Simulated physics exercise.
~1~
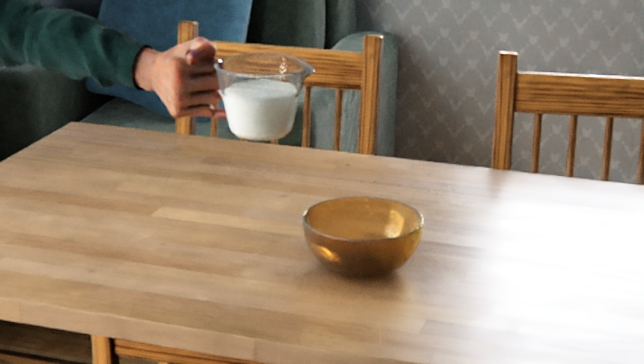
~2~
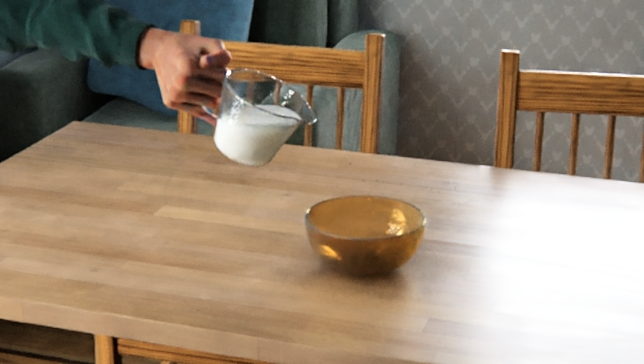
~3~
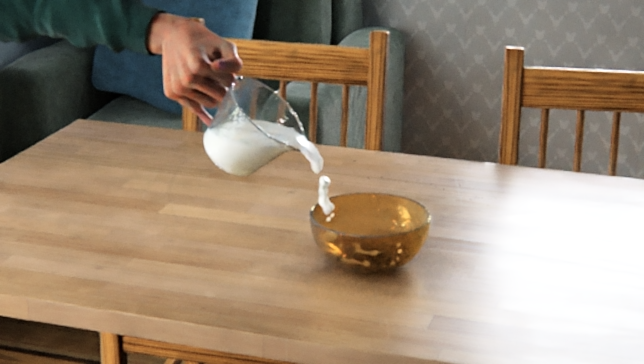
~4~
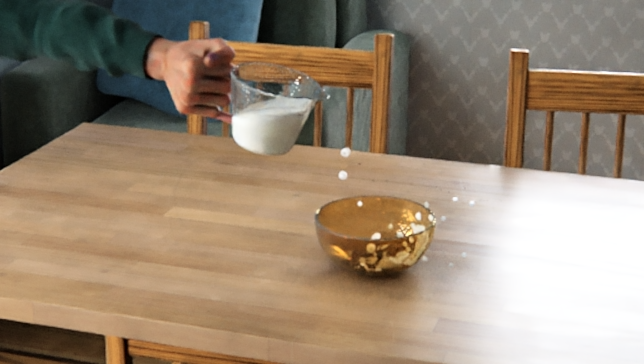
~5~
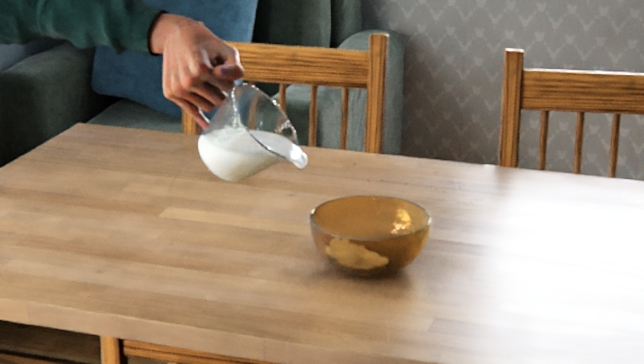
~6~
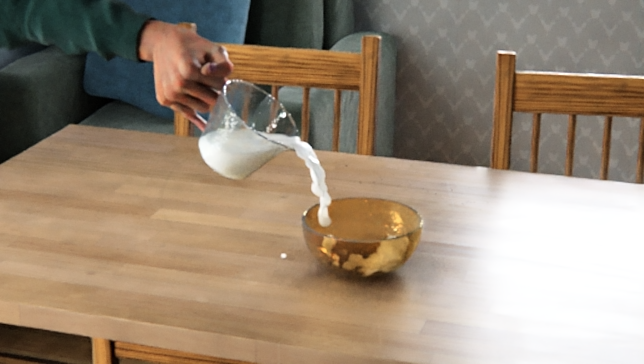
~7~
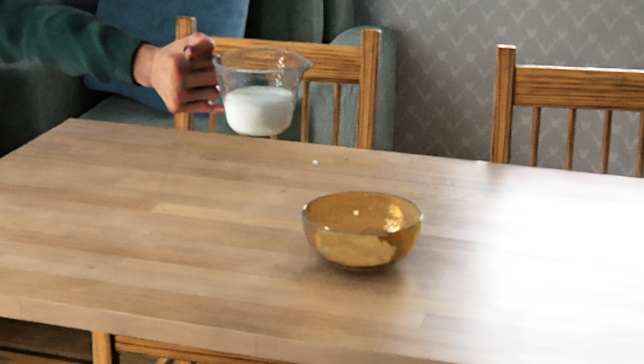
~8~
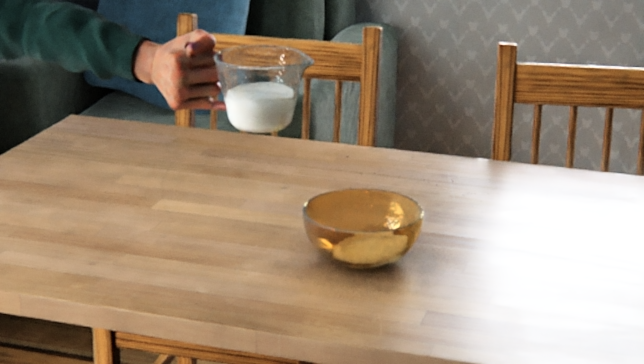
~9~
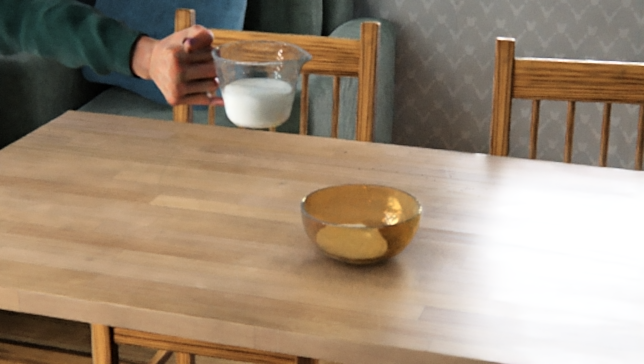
To begin with, a hand in a green sleeve holds a clear glass jug of milk up to the left of an empty amber glass bowl on a wooden table. The hand tips the jug toward the bowl until milk spills from the lip and falls in. It then eases the jug back, and the stream breaks into drops that scatter around the bowl. Next the jug tilts steeply again, sending a second stream into the bowl. Finally the hand levels the jug and holds it still, with milk left inside and a pale pool in the bowl.
